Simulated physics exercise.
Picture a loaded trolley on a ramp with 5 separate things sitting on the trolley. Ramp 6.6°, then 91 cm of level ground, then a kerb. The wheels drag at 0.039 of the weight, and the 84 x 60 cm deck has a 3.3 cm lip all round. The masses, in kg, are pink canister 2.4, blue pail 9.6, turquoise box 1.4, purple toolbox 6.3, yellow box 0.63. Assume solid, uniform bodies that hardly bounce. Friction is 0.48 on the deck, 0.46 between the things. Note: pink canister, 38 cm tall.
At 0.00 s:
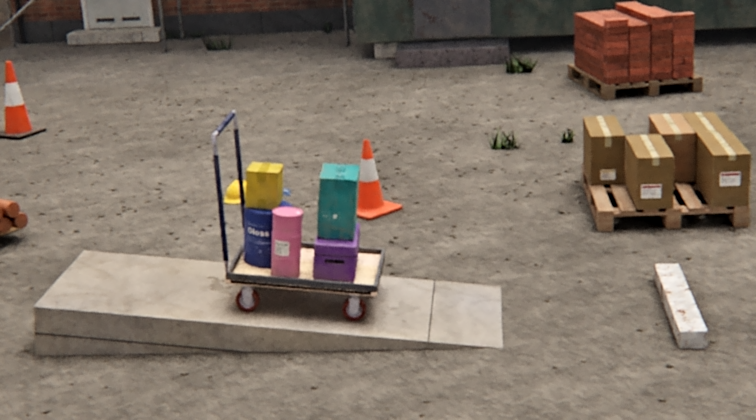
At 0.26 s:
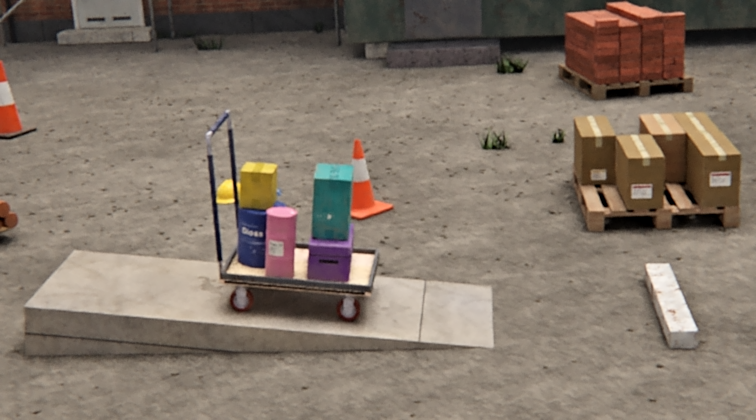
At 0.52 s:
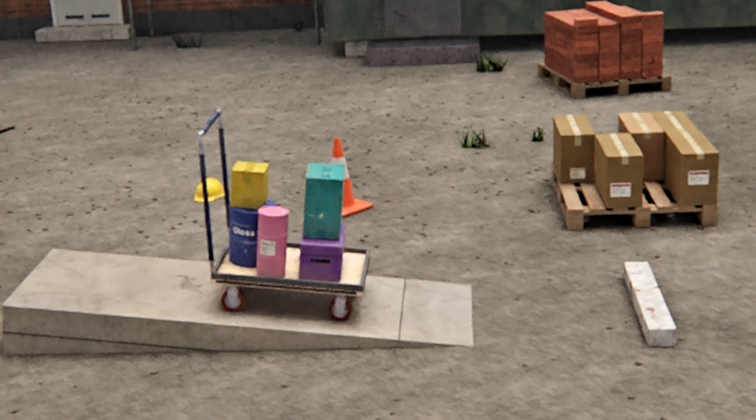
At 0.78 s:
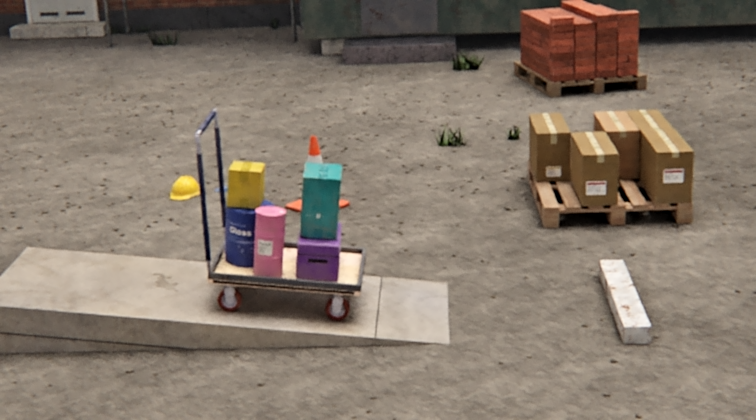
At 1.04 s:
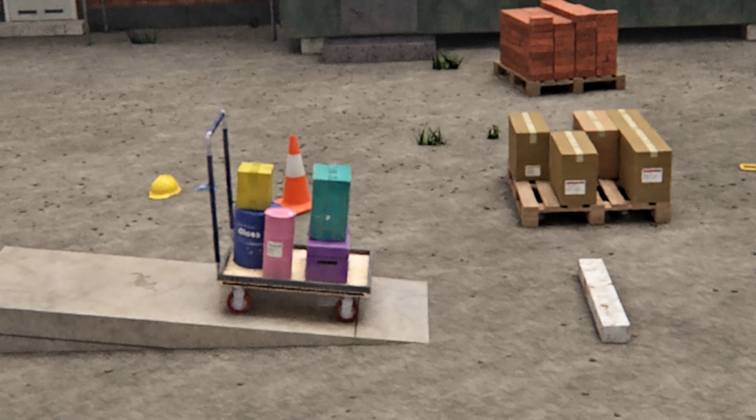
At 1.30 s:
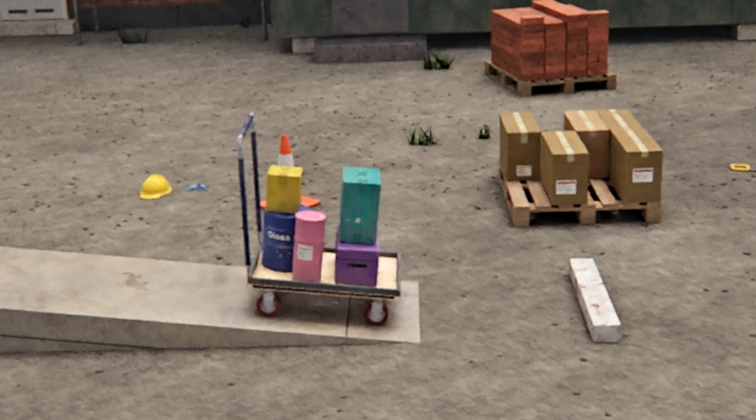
A loaded trolley carrying a blue pail, pink canister, purple toolbox, and yellow and turquoise boxes rolled slowly, then faster, rightward down a low ramp, passing an orange cone and a yellow hard hat.
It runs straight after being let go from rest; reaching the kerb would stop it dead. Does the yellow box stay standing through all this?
I expect it stays up.
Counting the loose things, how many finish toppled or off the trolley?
The number here is 0.
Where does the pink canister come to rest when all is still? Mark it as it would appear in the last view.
Roughly at (516, 255) in the last picture.
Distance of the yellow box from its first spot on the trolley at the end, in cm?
Roughly 12 cm.
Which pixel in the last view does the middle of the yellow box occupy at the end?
At pixel (491, 199) or so, give or take.
After 1.80 s, 53 cm to the kerb.
After 2.30 s, trolley at the kerb; yellow box slid 3 cm near (474, 199); pink canister slid 3 cm; purple toolbox slid 3 cm.
After 2.40 s, trolley at the kerb; yellow box slid 10 cm near (486, 199); pink canister tipped 5° from how it sat; turquoise box slid 10 cm.
After 2.90 s, trolley at the kerb; yellow box slid 12 cm near (491, 199); turquoise box slid 12 cm; pink canister tipped 5° from how it sat.
At rest (4.3 s), not toppled but over 10 cm from the start, blue pail, turquoise box, purple toolbox and yellow box; pink canister in place, give or take 10 cm. Seen from the same camera at the end, yellow box near (491, 199).
